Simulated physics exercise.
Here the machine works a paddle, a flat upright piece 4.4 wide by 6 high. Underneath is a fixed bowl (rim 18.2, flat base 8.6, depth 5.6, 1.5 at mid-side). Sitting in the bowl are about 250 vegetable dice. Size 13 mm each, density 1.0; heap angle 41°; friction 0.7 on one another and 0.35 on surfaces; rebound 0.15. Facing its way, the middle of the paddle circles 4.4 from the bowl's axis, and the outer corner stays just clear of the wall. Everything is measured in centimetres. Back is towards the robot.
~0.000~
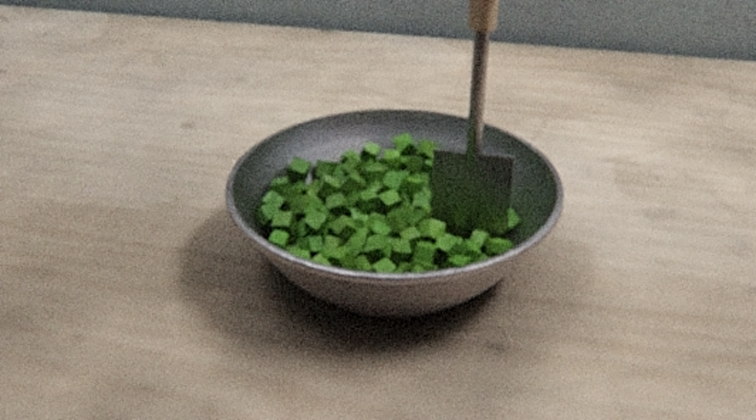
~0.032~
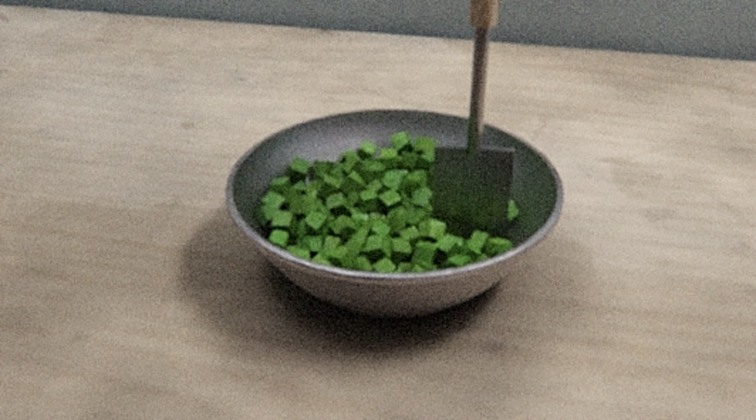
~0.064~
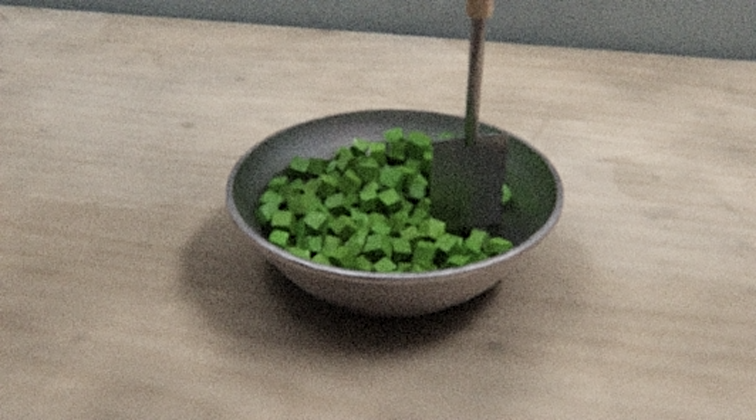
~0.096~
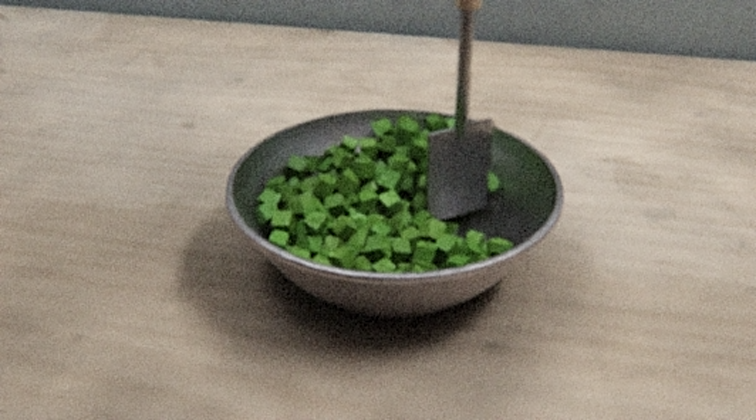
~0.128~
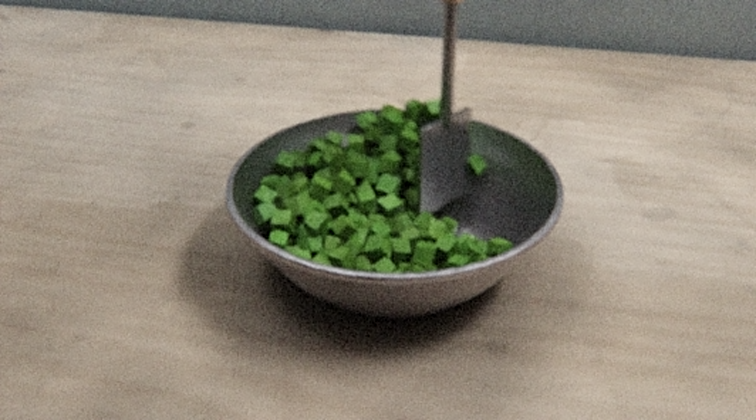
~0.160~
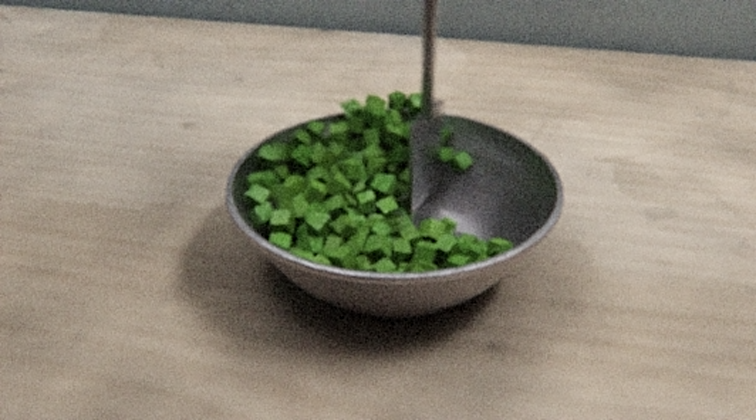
The clip opens on a shallow metal bowl of small green cubes on a wooden surface, a flat paddle standing upright at its right side. The paddle sweeps toward the back and left, turning edge-on, pushing the cubes into a higher heap at the rear and baring the bowl's right side.
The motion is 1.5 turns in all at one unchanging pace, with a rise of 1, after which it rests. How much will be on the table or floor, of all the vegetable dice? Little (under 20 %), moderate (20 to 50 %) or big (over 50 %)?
Moderate.
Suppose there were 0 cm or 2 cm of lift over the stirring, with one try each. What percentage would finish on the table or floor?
Estimates: 40 % then 40 %.
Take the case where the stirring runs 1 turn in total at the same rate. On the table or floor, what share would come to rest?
I'd expect some 25 per cent.
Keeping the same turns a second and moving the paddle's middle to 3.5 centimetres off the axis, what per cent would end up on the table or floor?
Around 35 in a hundred.
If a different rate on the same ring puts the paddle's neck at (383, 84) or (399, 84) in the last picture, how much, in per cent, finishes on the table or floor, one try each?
About 50 % for one try and about 50 % for the other, in order.
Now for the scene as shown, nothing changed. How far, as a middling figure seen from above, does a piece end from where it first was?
Roughly 11 cm, measured level.
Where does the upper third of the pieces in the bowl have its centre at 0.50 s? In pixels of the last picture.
About (421, 240) in the last picture.
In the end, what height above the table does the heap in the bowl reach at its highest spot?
I'd guess close to 6.5 centimetres.
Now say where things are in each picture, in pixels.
Paddle neck at (475, 127), 0° round; upper third of the load around (372, 210), from x 270 to 505, top at y 145; 254 in the bowl, in the first frame.
Paddle neck at (476, 123), 7° round; upper third of the load around (371, 207), from x 270 to 505, top at y 145, in the second frame.
Paddle neck at (473, 112), 24° round; upper third of the load around (375, 195), from x 265 to 500, top at y 140, in the third frame.
Paddle neck at (462, 102), 41° round; upper third of the load around (384, 181), from x 265 to 500, top at y 125, in the fourth frame.
Paddle neck at (447, 94), 58° round; upper third of the load around (371, 174), from x 265 to 500, top at y 110, in the fifth frame.
Paddle neck at (428, 88), 76° round; upper third of the load around (355, 163), from x 260 to 500, top at y 100; 254 in the bowl, in the sixth frame.
After 0.50 s, 257° round, highest piece 7 above the table; 211 in the bowl, 36 on the table or floor, 7 in flight or on the tool.
After 0.83 s, 78° round, highest piece 8 above the table; 174 in the bowl, 73 on the table or floor, 7 in flight or on the tool.
After 1.20 s, 180° round, highest piece 6 above the table; 153 in the bowl, 101 on the table or floor.
After 1.90 s, 180° round, highest piece 6 above the table; 153 in the bowl, 101 on the table or floor.
At rest, 153 in the bowl, 101 on the table or floor. That is 40 % on the table or floor.
